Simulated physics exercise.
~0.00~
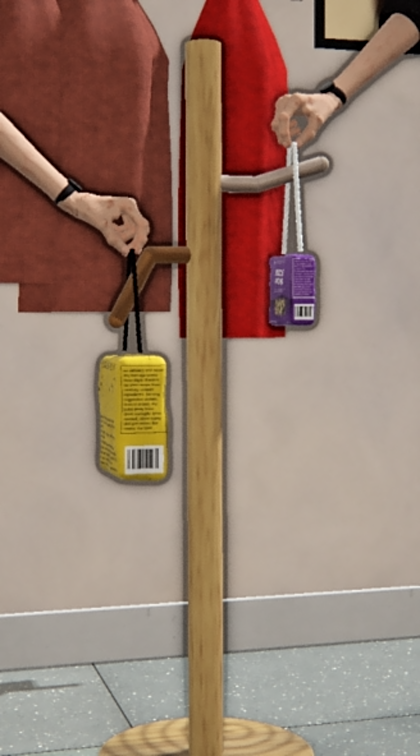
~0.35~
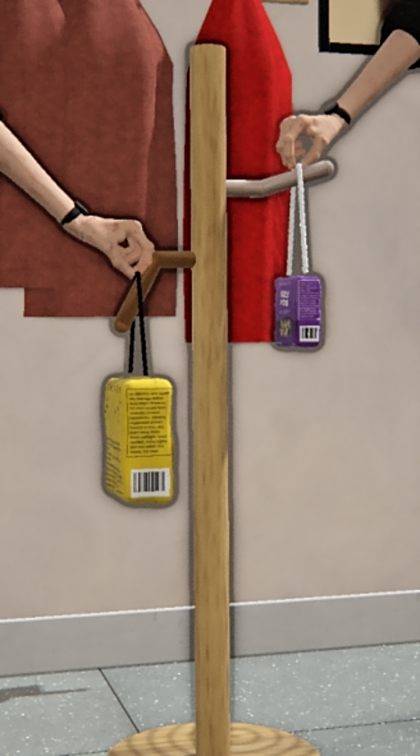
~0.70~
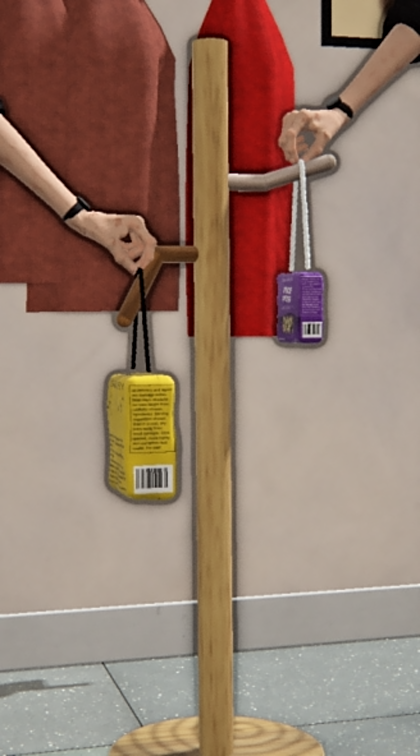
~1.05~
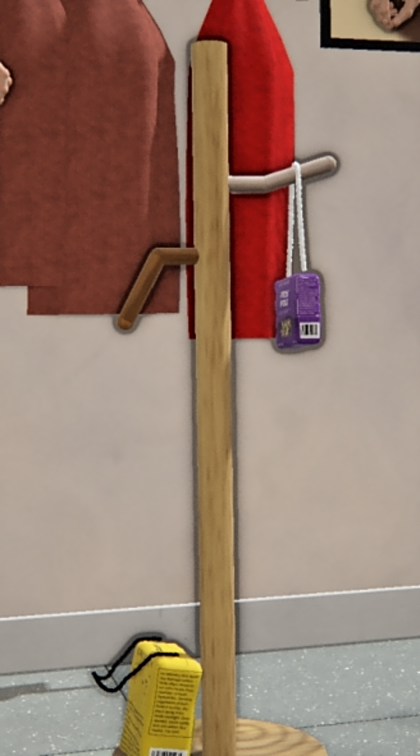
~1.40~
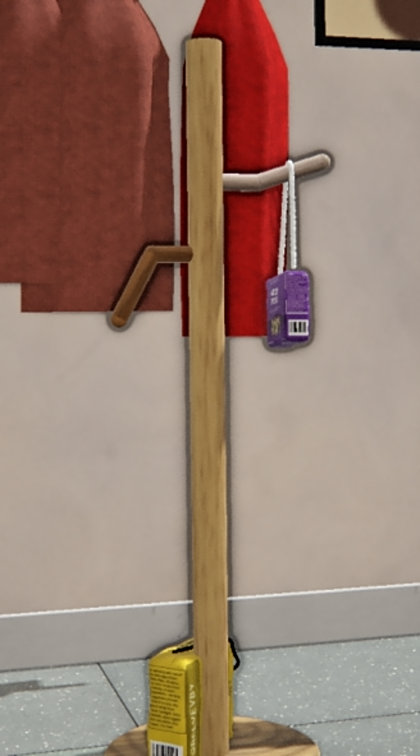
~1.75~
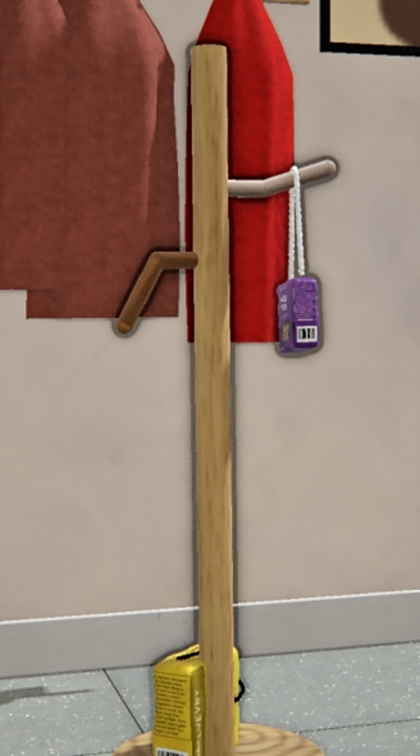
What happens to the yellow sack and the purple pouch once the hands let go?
The yellow sack slips off the left peg and ends up on the floor. The purple pouch stays hanging by its loop from the right peg.
